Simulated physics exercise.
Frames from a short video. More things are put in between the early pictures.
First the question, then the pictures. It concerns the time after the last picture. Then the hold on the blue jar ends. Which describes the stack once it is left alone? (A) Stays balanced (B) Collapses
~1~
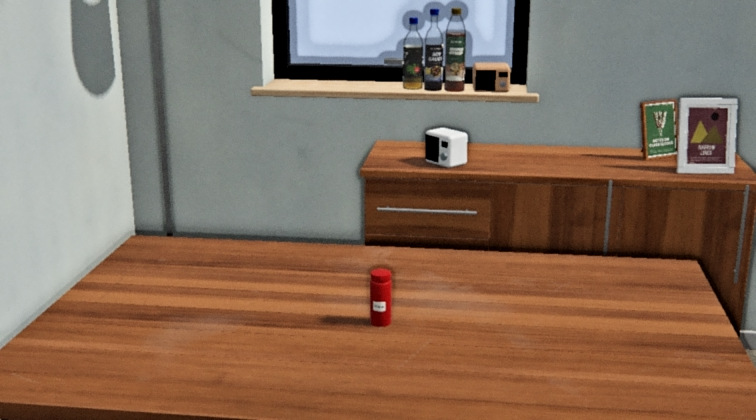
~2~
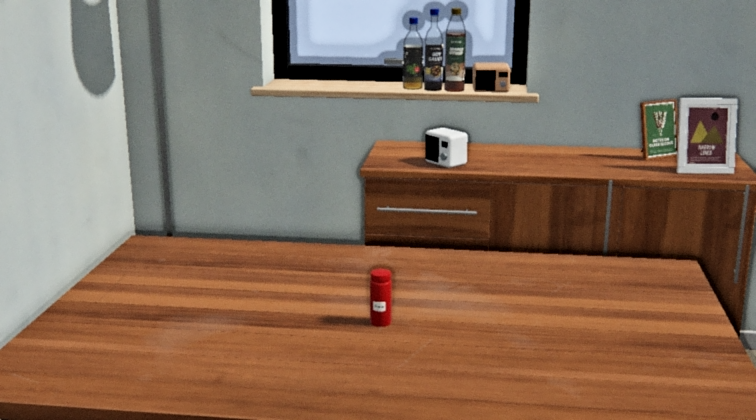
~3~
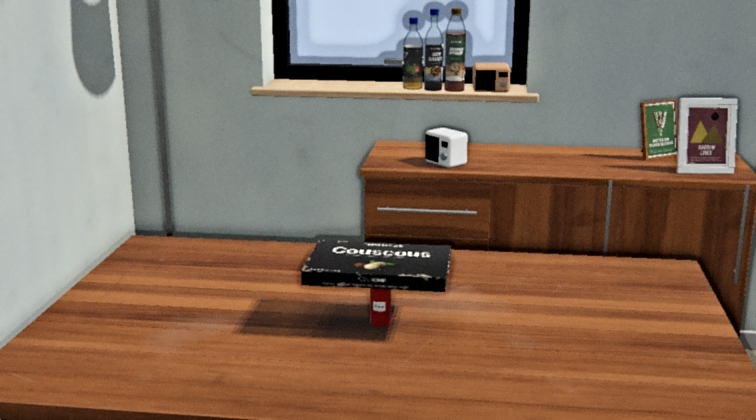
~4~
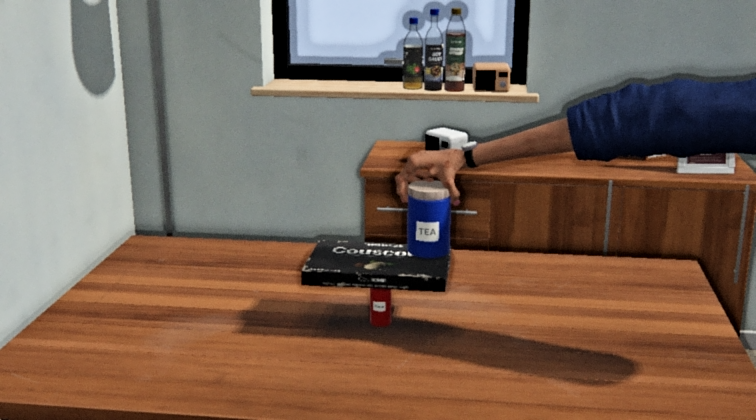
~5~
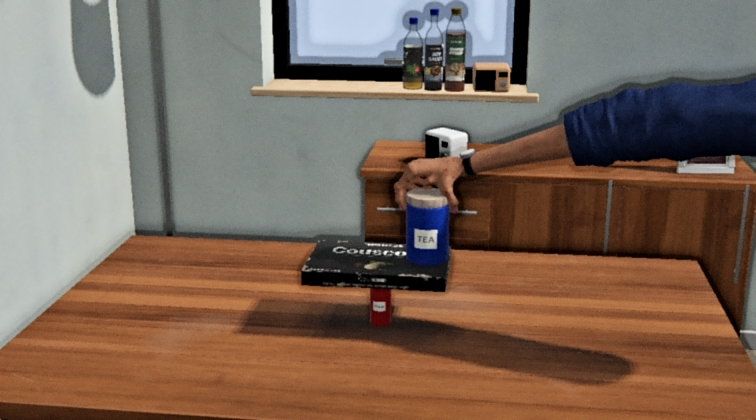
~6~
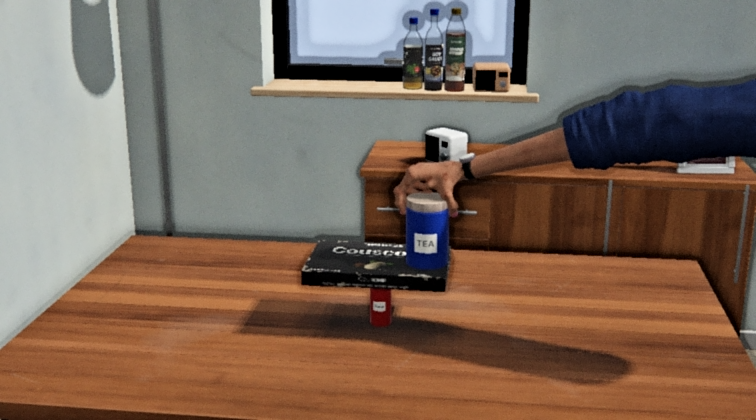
(B) Collapses.
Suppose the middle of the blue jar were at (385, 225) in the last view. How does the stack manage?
The stack then stays standing.
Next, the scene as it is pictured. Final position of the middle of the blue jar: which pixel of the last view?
Near (504, 319).
Then, 0.40 s after the last picture, blue jar now fallen; black packet tipped 47° from how it was.
Then, 0.50 s after the last picture, black packet tipped 60° from how it was; red shaker tipped 3° from how it was.
Then, 0.70 s after the last picture, black packet now fallen; red shaker tipped 50° from how it was.
Then, 0.90 s after the last picture, red shaker now fallen.
By the end, fallen, blue jar, red shaker and black packet. Seen from the same camera at the end, blue jar near (504, 319). The stack comes apart.
